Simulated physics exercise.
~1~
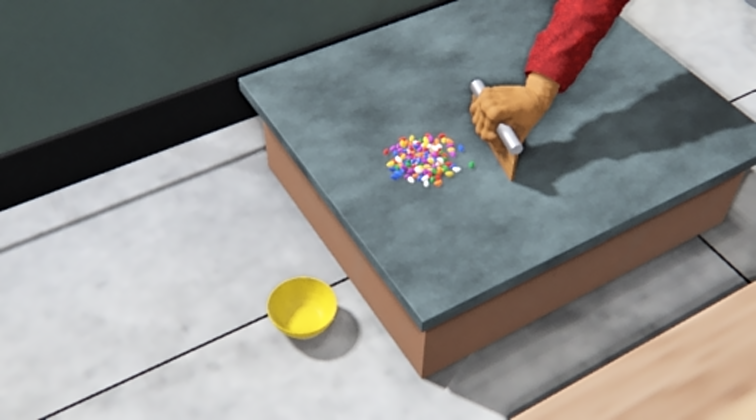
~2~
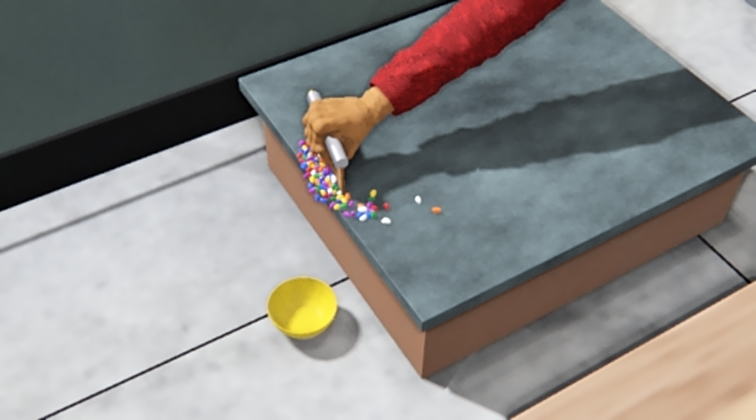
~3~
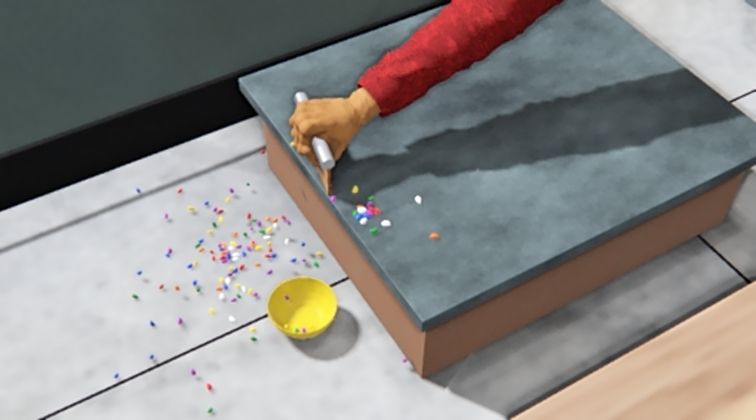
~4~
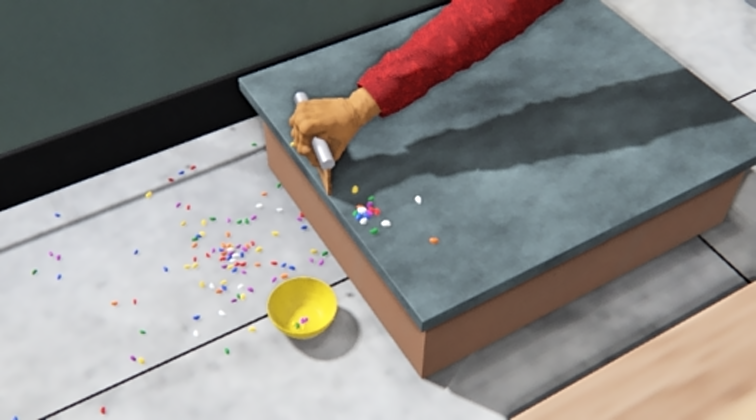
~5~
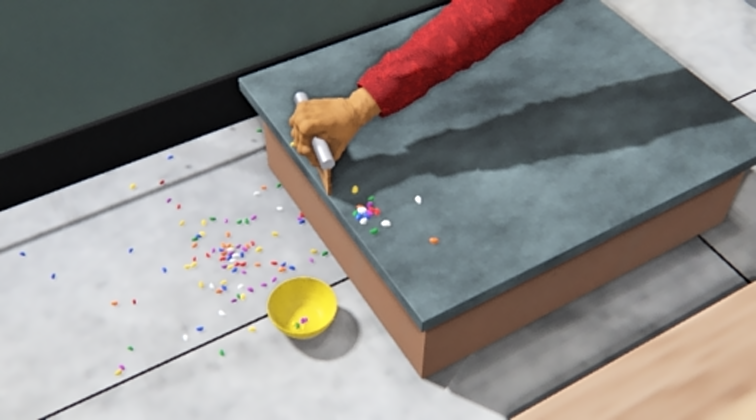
A hand in a red sleeve pushed a pile of colorful jelly beans leftward across a gray slab with a scraper until most spilled over the edge, scattering on the floor around a yellow bowl, with only a few landing inside and some left on top.
